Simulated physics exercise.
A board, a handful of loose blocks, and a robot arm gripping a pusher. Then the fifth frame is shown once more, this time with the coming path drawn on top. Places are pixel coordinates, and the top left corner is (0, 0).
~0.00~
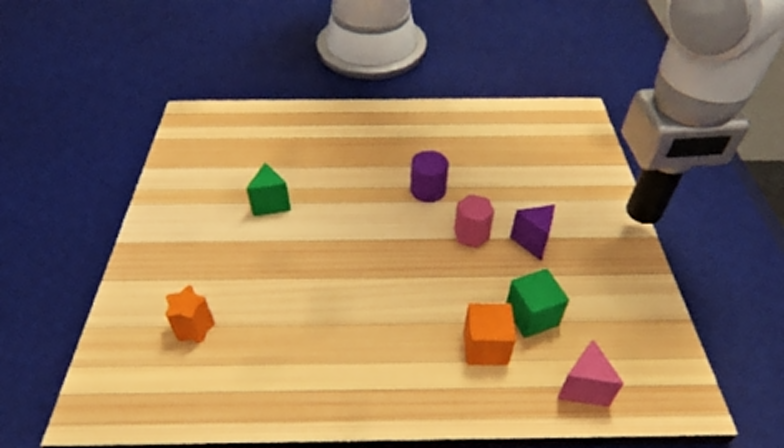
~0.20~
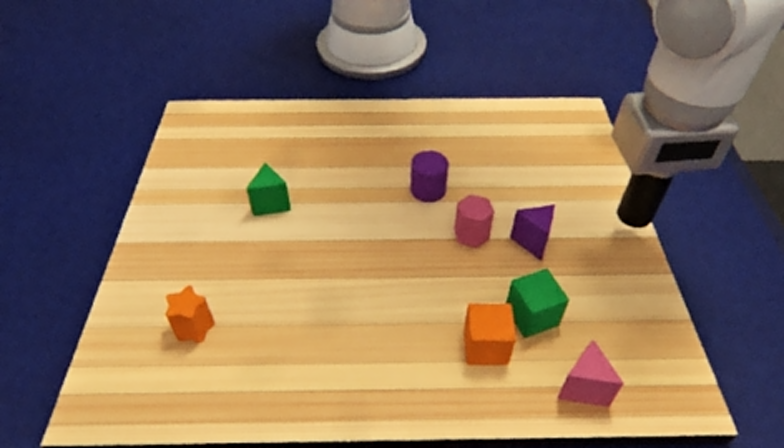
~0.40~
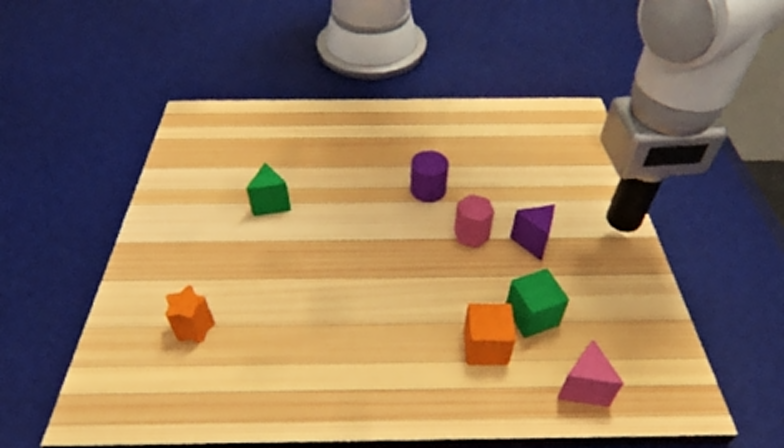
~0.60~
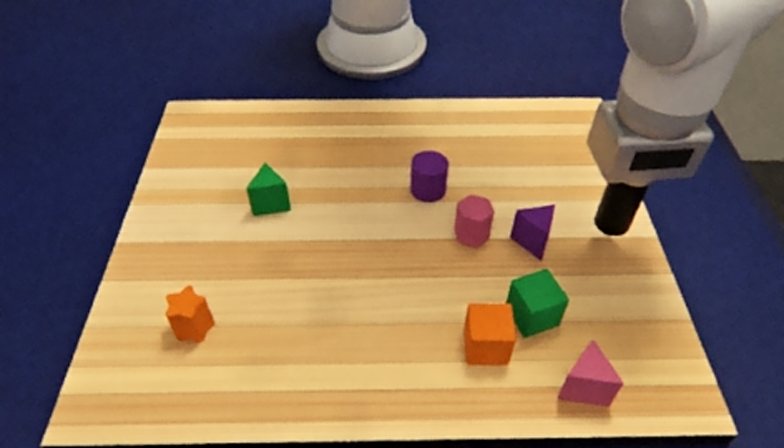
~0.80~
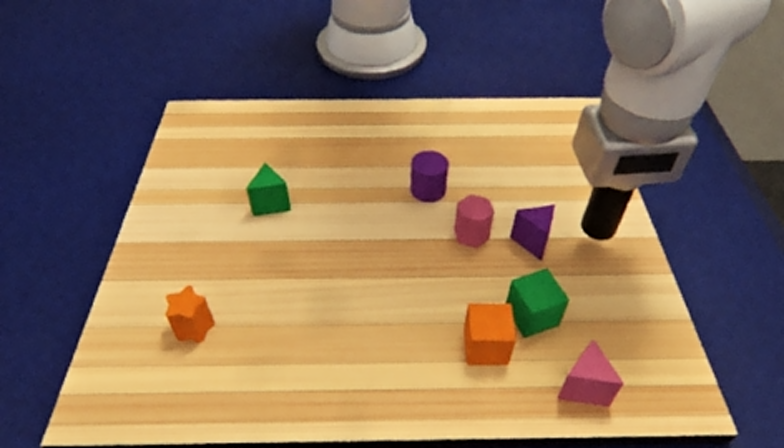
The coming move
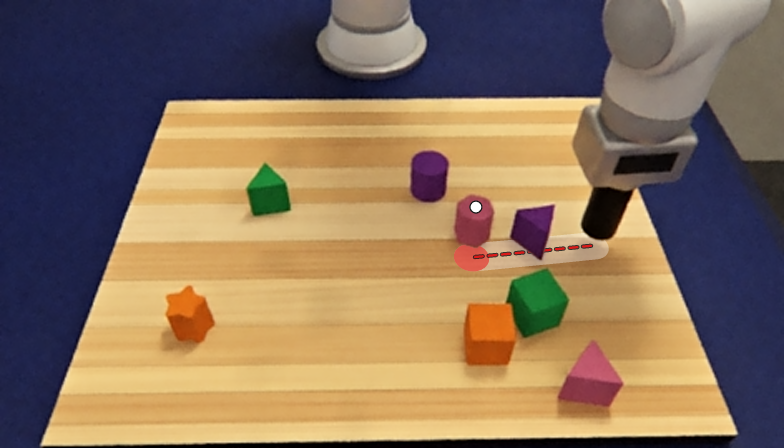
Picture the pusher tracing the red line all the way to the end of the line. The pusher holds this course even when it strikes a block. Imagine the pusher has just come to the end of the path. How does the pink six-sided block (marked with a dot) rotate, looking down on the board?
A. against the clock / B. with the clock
Letter A.
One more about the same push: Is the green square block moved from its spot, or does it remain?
The green square block keeps its place.
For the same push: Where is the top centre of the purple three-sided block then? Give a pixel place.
It should be at about (487, 206).
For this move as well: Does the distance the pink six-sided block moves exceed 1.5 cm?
Answer: Yes.
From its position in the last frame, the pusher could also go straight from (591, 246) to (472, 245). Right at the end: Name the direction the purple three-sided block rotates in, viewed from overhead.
The block turns counter-clockwise.
The line goes straight from (591, 246) to (471, 257); the dot is on the pink six-sided block.
The first path, step by step. One third of the way, pusher (556, 233); purple three-sided block (528, 215).
Two thirds of the way, pusher (516, 237); pink six-sided block (462, 204), turned 15° anticlockwise; purple three-sided block (495, 209), turned 40° clockwise.
At the end, pusher (474, 240); pink six-sided block (457, 201), turned 30° anticlockwise; purple three-sided block (487, 206), turned 65° clockwise; green square block unmoved.
